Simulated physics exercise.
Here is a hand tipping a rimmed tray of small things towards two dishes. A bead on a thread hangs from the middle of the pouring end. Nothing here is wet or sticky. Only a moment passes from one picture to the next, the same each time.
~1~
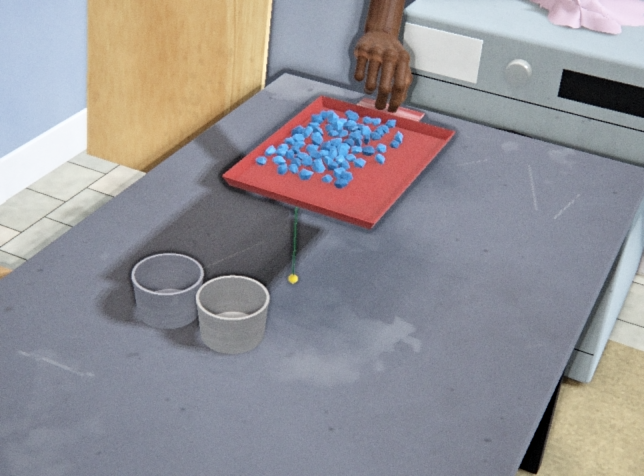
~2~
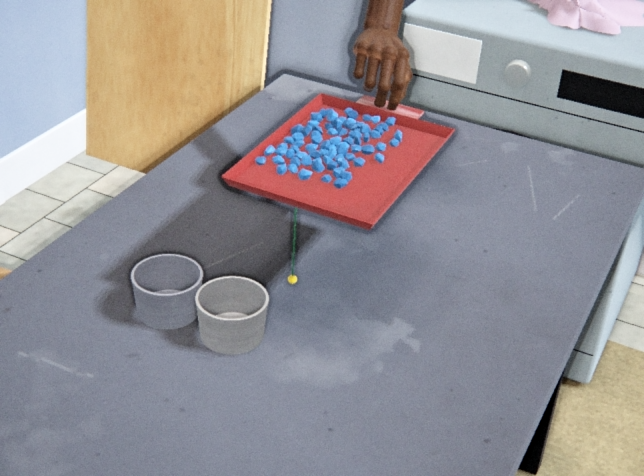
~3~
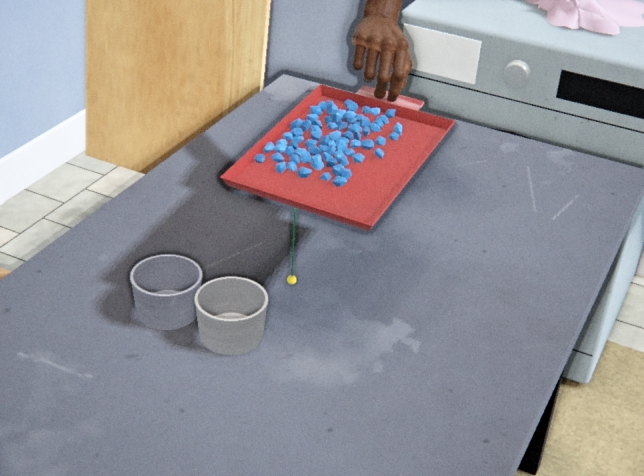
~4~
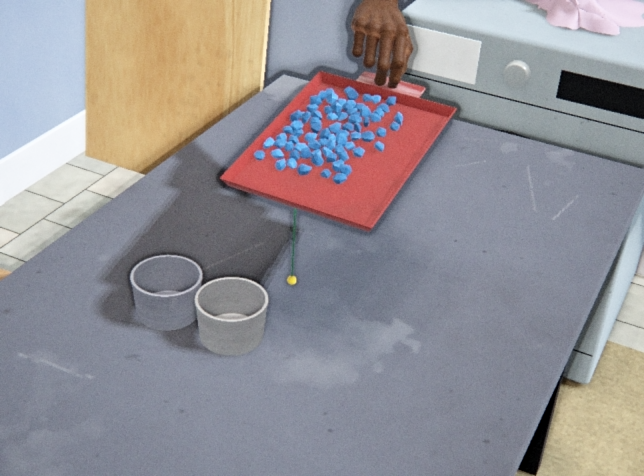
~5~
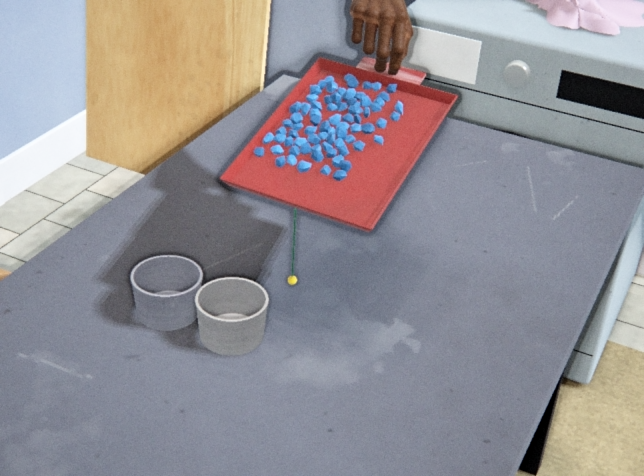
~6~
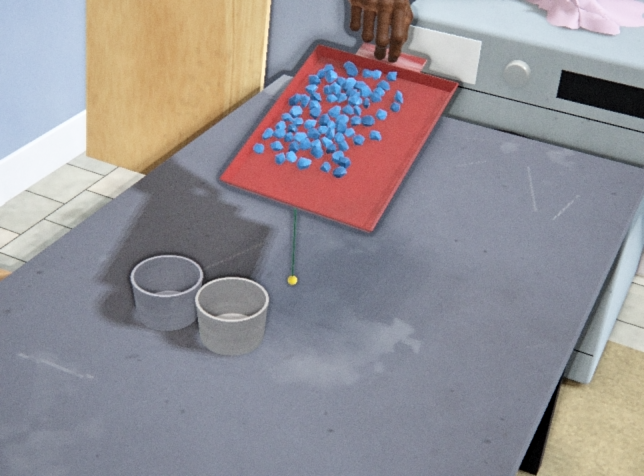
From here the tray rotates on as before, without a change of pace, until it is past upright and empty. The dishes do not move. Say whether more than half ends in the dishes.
Together they catch less than half.
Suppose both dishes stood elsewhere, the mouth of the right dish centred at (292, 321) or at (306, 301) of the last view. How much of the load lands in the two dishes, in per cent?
Roughly 60 per cent, and 20 per cent.
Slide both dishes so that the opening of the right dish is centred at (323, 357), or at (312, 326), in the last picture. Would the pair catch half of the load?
In turn: Under half; more than half.
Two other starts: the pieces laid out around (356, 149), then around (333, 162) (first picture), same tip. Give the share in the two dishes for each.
Near 20 % and 30 %.
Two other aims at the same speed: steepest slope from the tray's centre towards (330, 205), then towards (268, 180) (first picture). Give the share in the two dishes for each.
Roughly 10 per cent, and 40 per cent.
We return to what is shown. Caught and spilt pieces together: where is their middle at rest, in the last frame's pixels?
Roughly at (283, 361).
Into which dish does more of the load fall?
More ends in the dish on the right.
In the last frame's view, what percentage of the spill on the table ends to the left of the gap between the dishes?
It comes to 10 per cent or so.
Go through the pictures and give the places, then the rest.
In the first frame, corners of the pouring end at (230, 175) and (371, 219), level; middle of the load at (336, 143), aquarium stones; left dish at (149, 306); right dish at (214, 331); bead on its thread at (293, 279).
In the second frame, corners of the pouring end at (229, 175) and (370, 220), level; middle of the load at (336, 141).
In the third frame, corners of the pouring end at (228, 176) and (369, 221), tipped barely, level across its low end; middle of the load at (335, 136).
In the fourth frame, corners of the pouring end at (228, 176) and (369, 222), tipped a little, level across its low end; middle of the load at (335, 128).
In the fifth frame, corners of the pouring end at (227, 176) and (369, 223), tipped a little, level across its low end; middle of the load at (335, 120).
In the sixth frame, corners of the pouring end at (227, 177) and (369, 225), tipped clearly, level across its low end; middle of the load at (335, 112); left dish at (148, 308); right dish at (214, 332).
Soon after the last picture, tray tipped steeply; about two thirds on the tray; about a third in the air.
A little later, tray tipped past a quarter turn; a stray few on the tray; about a quarter in the right dish; a stray few in the left dish; about two thirds outside both; a small part in the air.
Later still, tray tipped past a quarter turn; about a quarter in the right dish; a stray few in the left dish; most outside both.
At rest, tray tipped past a quarter turn; about a quarter in the right dish; a stray few in the left dish; most outside both.
